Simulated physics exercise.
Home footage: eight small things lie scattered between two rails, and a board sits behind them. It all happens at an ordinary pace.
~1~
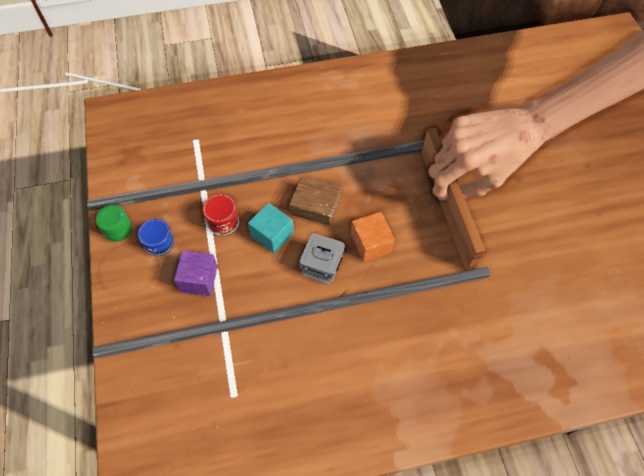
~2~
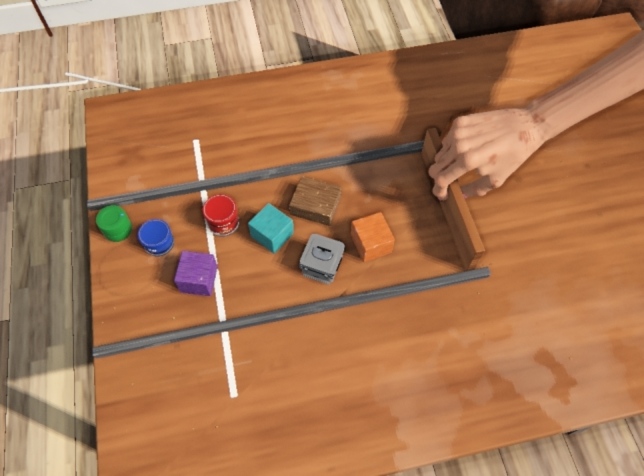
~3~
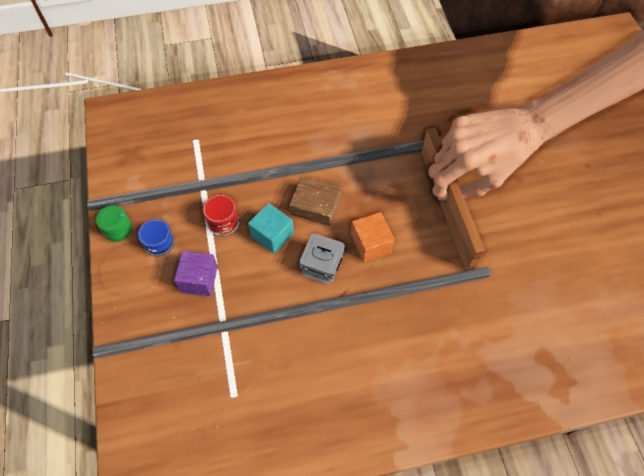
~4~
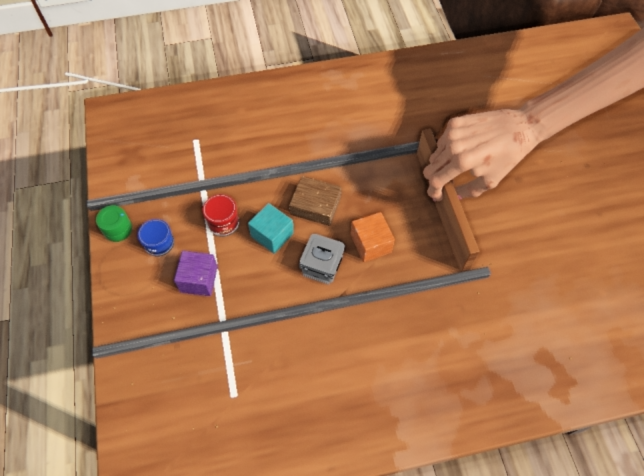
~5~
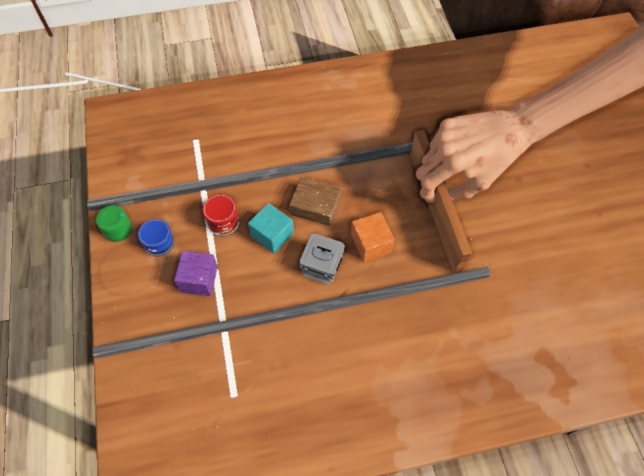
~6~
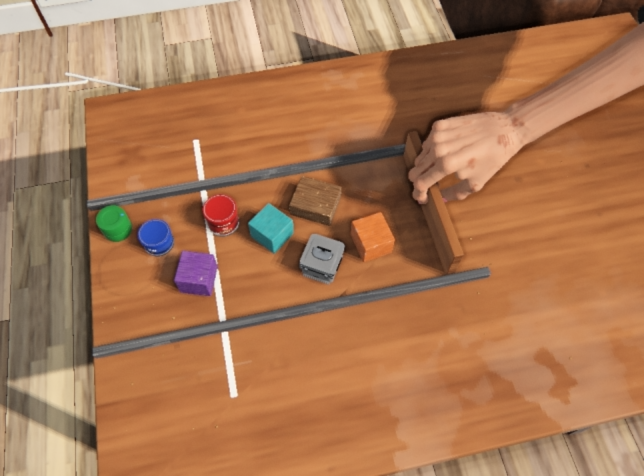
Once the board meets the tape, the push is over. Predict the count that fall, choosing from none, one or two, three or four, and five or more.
The count that fall is none.
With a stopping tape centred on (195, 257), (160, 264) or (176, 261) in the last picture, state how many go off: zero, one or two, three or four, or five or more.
Not one; 1 or 2; just one or two.
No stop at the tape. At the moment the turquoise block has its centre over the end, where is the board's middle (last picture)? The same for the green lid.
The middle is at (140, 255) when it's the turquoise block, and at (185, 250) when it's the green lid.
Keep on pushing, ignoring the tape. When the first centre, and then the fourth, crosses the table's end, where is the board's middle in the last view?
I'd put the first at about (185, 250) and the next at about (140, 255).
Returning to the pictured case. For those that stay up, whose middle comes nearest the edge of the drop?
That would be the green lid, the foremost.
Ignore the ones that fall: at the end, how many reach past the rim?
Overhanging ones - 0.
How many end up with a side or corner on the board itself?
Contact count: 3.
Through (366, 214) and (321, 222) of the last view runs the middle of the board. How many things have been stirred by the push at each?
In order, the tallies are 2 and 4.
Soon after, none off yet; green lid at rest near (114, 224); blue pot at rest near (157, 238); purple block at rest near (197, 274).
In the end, the number that fall off is zero.
